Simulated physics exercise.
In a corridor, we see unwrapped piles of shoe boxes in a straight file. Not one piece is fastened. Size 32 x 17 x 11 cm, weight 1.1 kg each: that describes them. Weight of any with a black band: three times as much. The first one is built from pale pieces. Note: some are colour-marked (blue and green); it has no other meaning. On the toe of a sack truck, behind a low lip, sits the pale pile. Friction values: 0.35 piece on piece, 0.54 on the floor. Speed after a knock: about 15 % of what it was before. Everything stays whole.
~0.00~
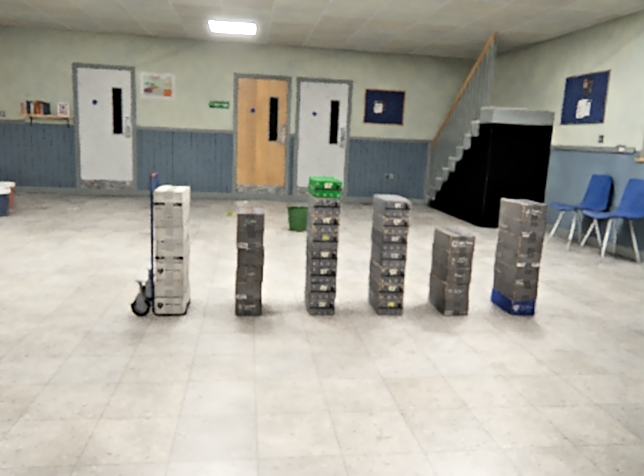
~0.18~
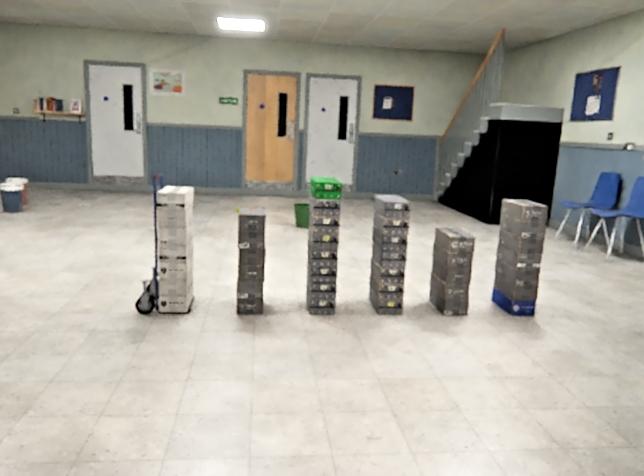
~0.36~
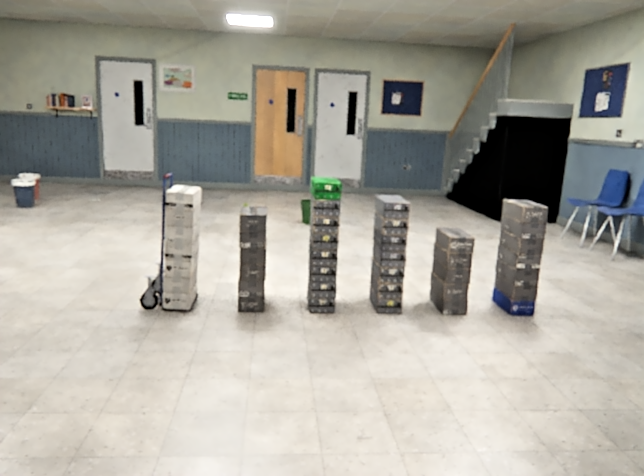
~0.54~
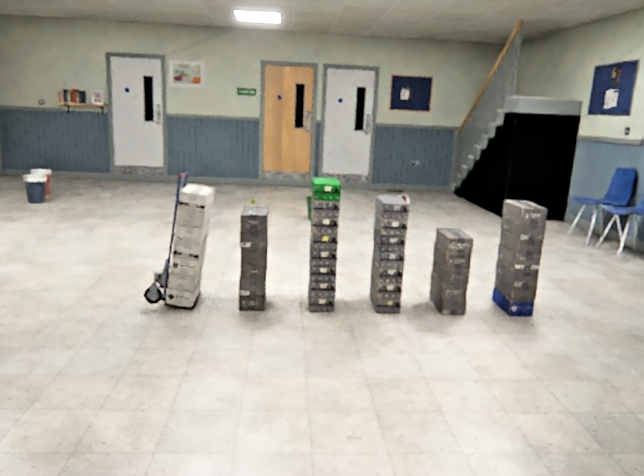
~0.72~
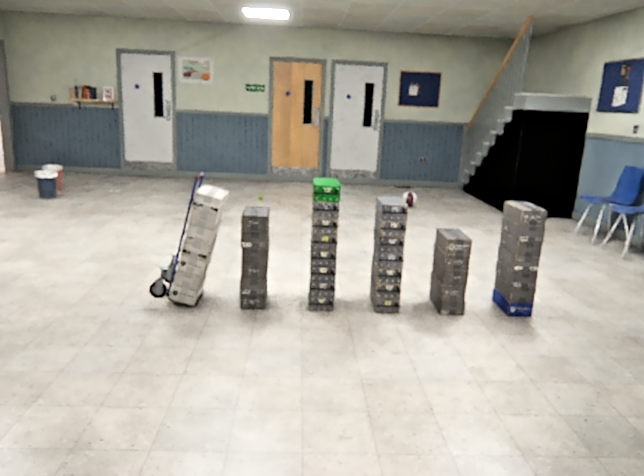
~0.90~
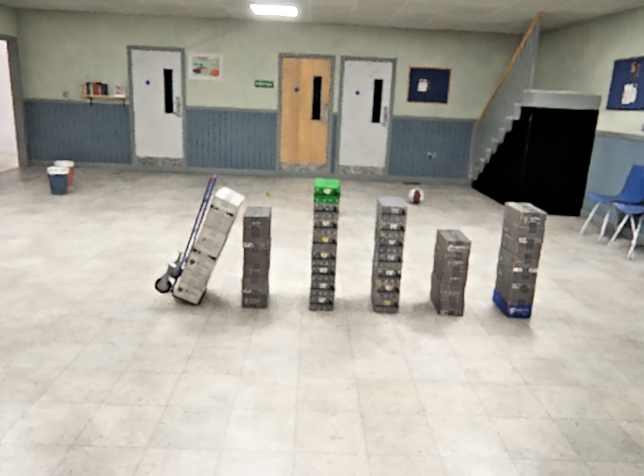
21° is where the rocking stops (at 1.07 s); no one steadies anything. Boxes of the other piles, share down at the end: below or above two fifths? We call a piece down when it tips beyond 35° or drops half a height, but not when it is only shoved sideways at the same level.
Below.
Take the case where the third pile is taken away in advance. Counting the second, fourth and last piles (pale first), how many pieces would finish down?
Counts - second: 6; fourth: 0; last: 0.
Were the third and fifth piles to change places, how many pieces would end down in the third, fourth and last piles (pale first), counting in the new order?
Pile by pile, you'd see third at 0, fourth at 0 and last at 0 down.
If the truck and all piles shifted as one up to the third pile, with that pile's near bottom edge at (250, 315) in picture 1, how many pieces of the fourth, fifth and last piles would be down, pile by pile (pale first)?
Down per pile: Fourth 0; fifth 0; last 0.
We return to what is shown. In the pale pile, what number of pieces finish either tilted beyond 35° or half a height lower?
Count: 7.
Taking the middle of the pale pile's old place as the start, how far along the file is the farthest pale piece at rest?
Roughly 60 centimetres.
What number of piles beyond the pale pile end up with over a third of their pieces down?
That would be 0 of them.
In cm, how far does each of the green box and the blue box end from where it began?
Green ends up 0 cm away; blue ends up 0 cm away.
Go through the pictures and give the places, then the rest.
In the first frame (each place is the centre of the face we see best; the camera moves round a little), truck frame (152, 204) 0° forward; green box (328, 189); blue box (501, 301); the others all in place.
In the second frame, truck frame (155, 205) 0° forward; green box (328, 191).
In the third frame, truck frame (164, 204) 3° forward; green box (328, 191).
In the fourth frame, truck frame (177, 203) 8° forward, top of the pale pile leaning 8°; green box (328, 192); the others all in place.
In the fifth frame, truck frame (191, 202) 14° forward, top of the pale pile leaning 14°; green box (327, 194); the others all in place.
In the sixth frame, truck frame (202, 204) 19° forward, top of the pale pile leaning 22°; green box (327, 195); blue box (500, 302); the others all in place.
By 1.08 s, 0 of the pale pile down; none of the 33 other boxes down, 2 disturbed.
By 1.36 s, 7 of the pale pile down; none of the 33 other boxes down, 6 disturbed.
By 1.56 s, 7 of the pale pile down; none of the 33 other boxes down, 7 disturbed.
When it is over (2.1 s), 7 of the pale pile down; 1 of the 33 other boxes down; green box moved 15 mm; blue box unmoved. That is 3 per cent. In pixels of the last frame, middles, green box near (329, 191), blue box near (512, 302).
